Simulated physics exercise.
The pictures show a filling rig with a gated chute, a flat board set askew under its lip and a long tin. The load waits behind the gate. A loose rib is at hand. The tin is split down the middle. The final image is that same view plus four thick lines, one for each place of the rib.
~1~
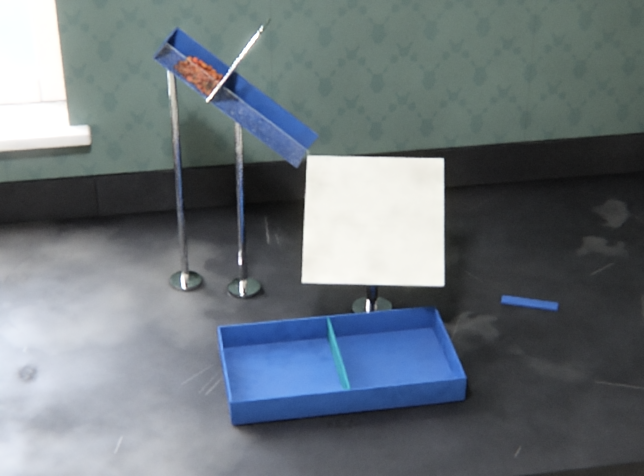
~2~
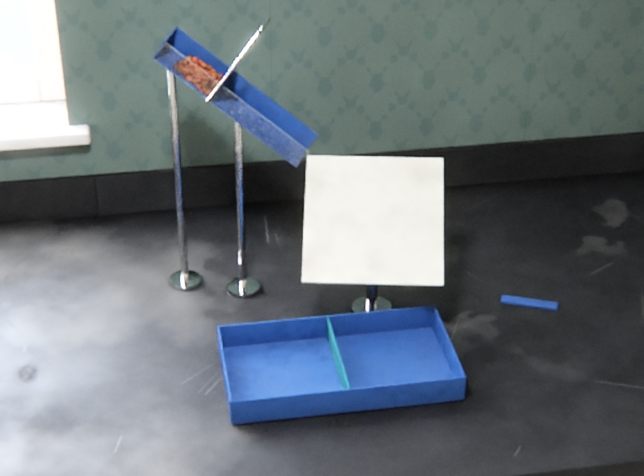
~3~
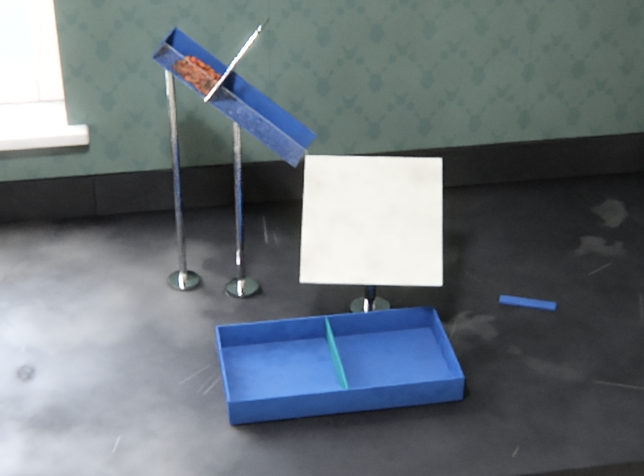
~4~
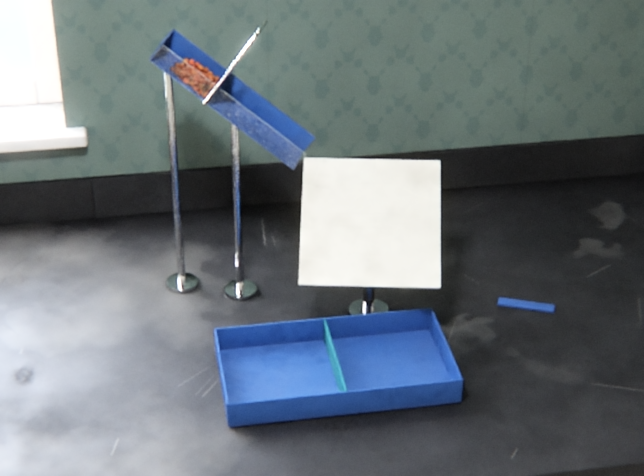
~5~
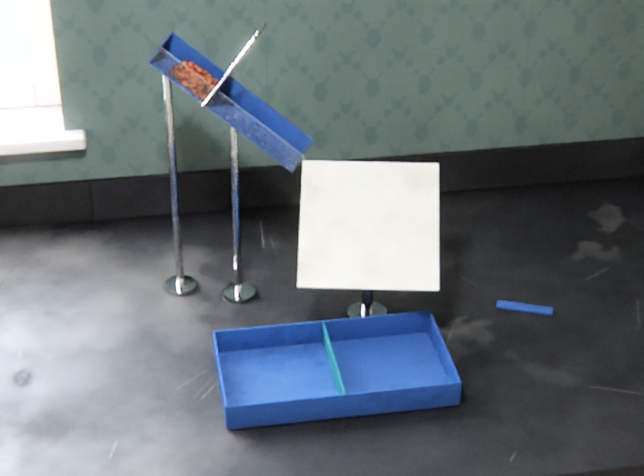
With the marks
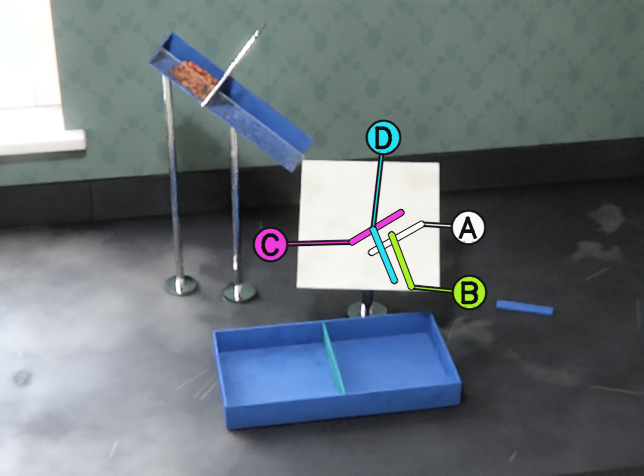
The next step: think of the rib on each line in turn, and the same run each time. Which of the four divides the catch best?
C works best here.
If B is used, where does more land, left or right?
The right half.
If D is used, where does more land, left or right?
More lands on the right.
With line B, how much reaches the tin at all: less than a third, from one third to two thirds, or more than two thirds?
It is more than two thirds.
On the marked copy, line A from (421, 224) to (371, 252); line B from (391, 234) to (411, 287); line C from (401, 212) to (351, 242); line D from (373, 229) to (394, 280).
For line A, of what is caught, a small share in the left half, all but a few in the right.
For line B, of what is caught, only a few in the left half, all but a few in the right.
For line C, of what is caught, close to a third in the left half, close to two thirds in the right.
For line D, of what is caught, only a few in the left half, all but a few in the right.
